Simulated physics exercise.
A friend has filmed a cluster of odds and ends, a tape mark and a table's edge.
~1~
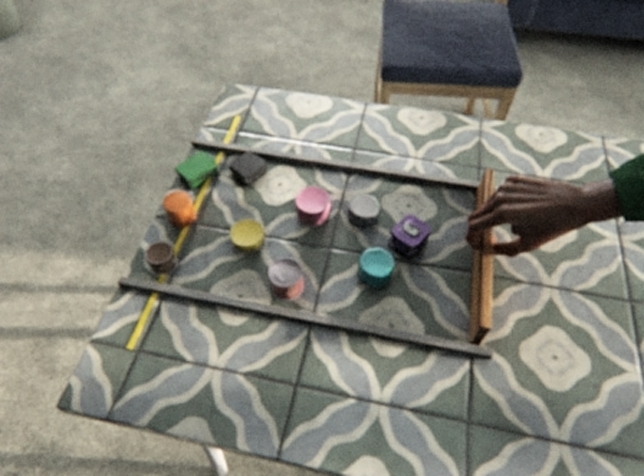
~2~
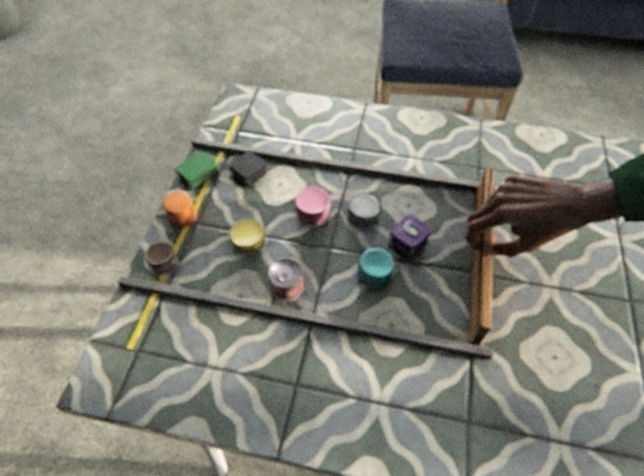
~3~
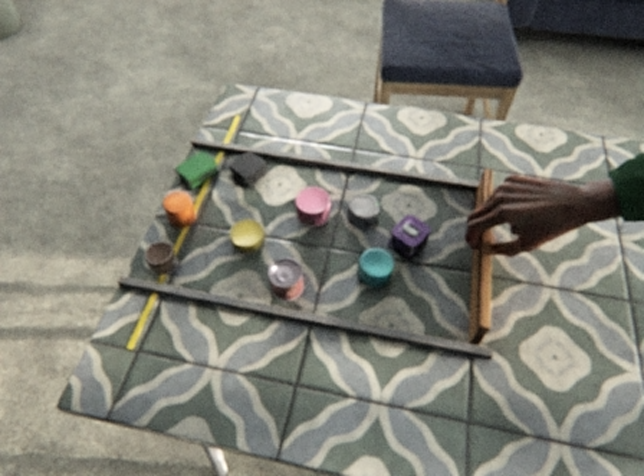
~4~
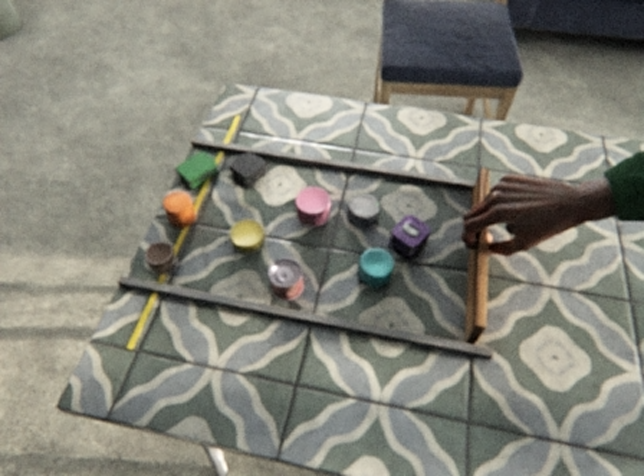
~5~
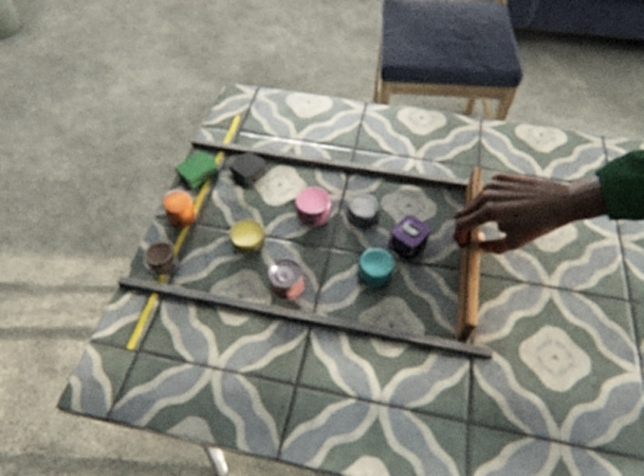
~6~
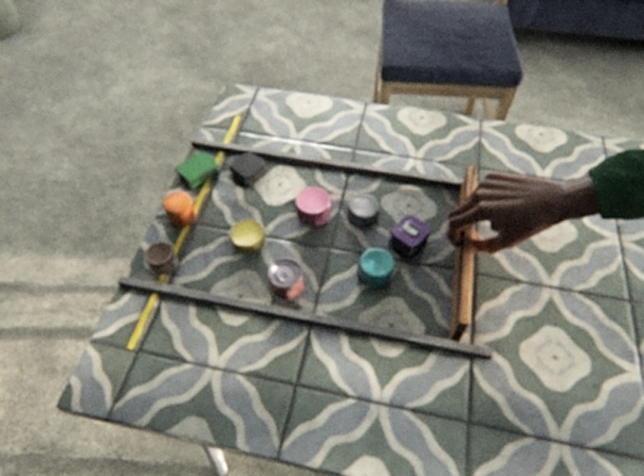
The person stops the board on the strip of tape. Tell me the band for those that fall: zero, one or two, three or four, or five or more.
The number that fall off is five or more.
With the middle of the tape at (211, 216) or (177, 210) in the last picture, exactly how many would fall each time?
It would be 1 and 5.
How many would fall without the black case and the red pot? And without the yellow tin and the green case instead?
3 in the first case, 3 in the second.
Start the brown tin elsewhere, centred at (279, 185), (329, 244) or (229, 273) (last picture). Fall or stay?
The brown tin does not fall; is lost; is lost.
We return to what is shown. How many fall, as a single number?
Fallen: 5.
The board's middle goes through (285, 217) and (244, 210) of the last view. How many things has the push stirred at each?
First 6, then 8.
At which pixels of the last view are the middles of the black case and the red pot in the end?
First (199, 157), then (151, 254).
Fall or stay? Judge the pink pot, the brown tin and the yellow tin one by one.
The pink pot comes down, the brown tin drops off, the yellow tin drops off.
Soon after, none off yet; green case at rest near (198, 171); orange lid at rest near (180, 210); brown tin at rest near (162, 259).
At rest, the number that fall off is five or more; fallen, pink pot, yellow tin, brown tin, orange lid and green case.
